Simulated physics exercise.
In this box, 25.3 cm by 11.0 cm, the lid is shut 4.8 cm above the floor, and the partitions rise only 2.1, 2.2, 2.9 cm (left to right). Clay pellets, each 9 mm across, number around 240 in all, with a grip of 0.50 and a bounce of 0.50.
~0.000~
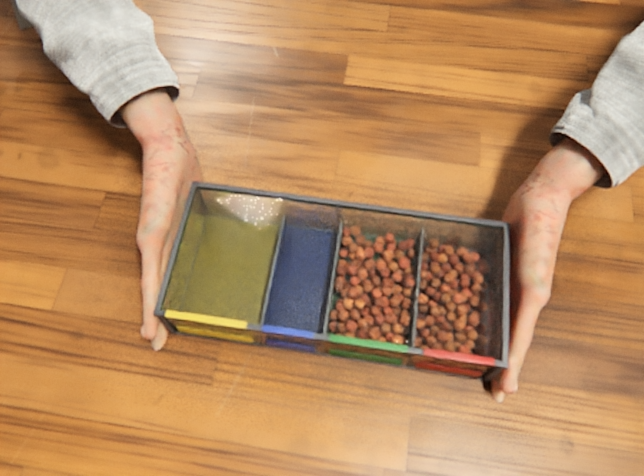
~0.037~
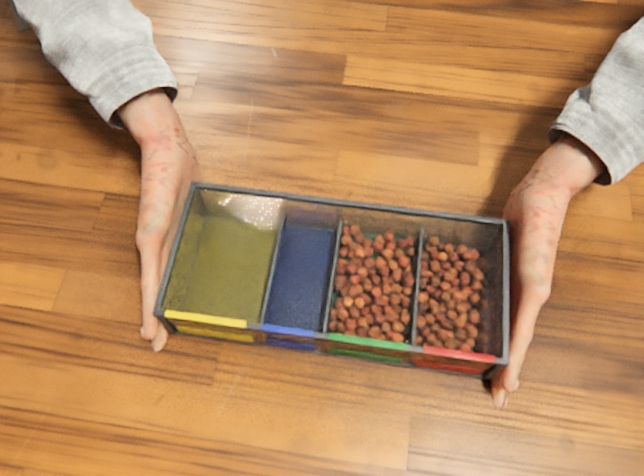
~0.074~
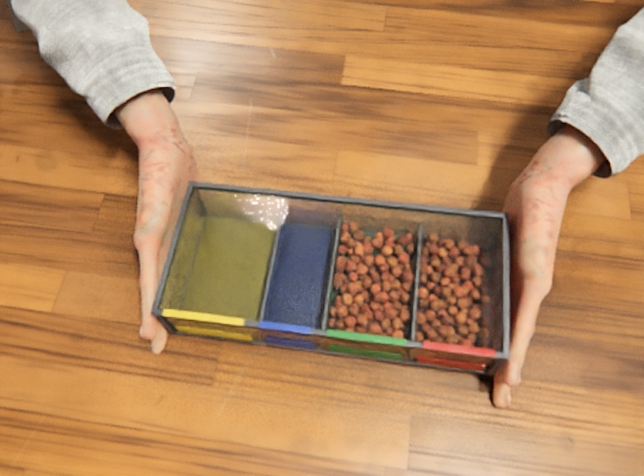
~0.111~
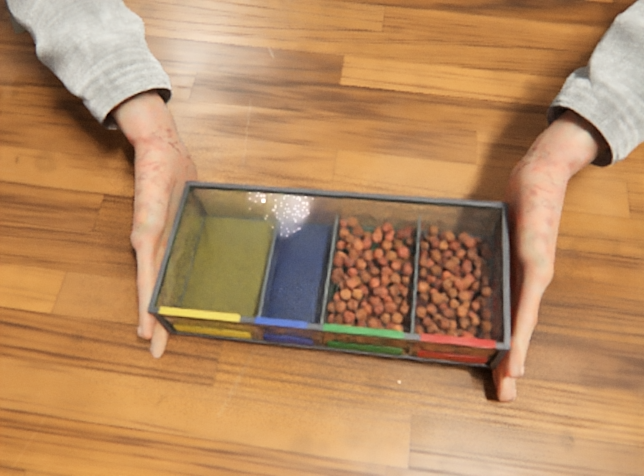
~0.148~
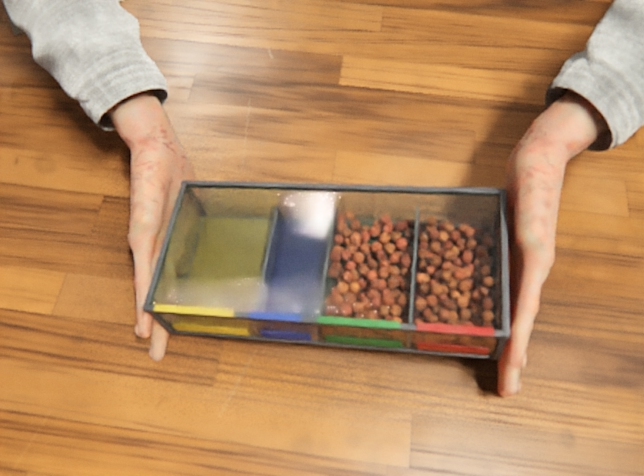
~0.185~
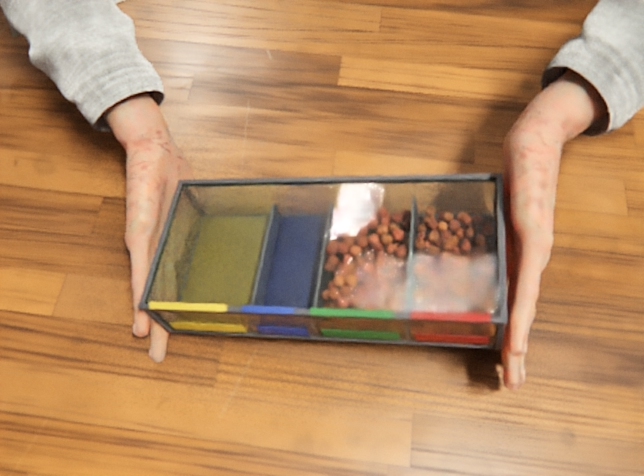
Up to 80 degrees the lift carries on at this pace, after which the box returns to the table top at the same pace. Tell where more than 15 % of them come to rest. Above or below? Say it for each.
Red compartment: Above, blue compartment: Below, green compartment: Above, yellow compartment: Above.
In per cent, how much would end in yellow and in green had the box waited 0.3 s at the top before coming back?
In per cent: Yellow 45; green 25.
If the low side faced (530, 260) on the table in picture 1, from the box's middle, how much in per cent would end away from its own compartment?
I'd say close to 15 %.
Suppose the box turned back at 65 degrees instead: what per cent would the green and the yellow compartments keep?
Shares after the change: Green 45, yellow 10, per cent.
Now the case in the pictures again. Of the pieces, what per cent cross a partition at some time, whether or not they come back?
The share is close to 50 percent.
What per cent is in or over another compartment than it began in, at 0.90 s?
Around 15 in a hundred.
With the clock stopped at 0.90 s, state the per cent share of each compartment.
Red 40 %, blue 10 %, green 50 %, yellow 5 %.
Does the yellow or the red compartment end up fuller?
That would be the yellow compartment.
After 0.90 s, tilt 80 degrees; red 40 %, blue 10 %, green 50 %, yellow 5 %.
Then, at 1.38 s, tilt 35 degrees; red 25 %, blue 10 %, green 25 %, yellow 40 %.
After 1.92 s, tilt 0 degrees; red 25 %, blue 10 %, green 25 %, yellow 40 %.
By 2.5 s all is still; red 25 %, blue 10 %, green 25 %, yellow 40 %.
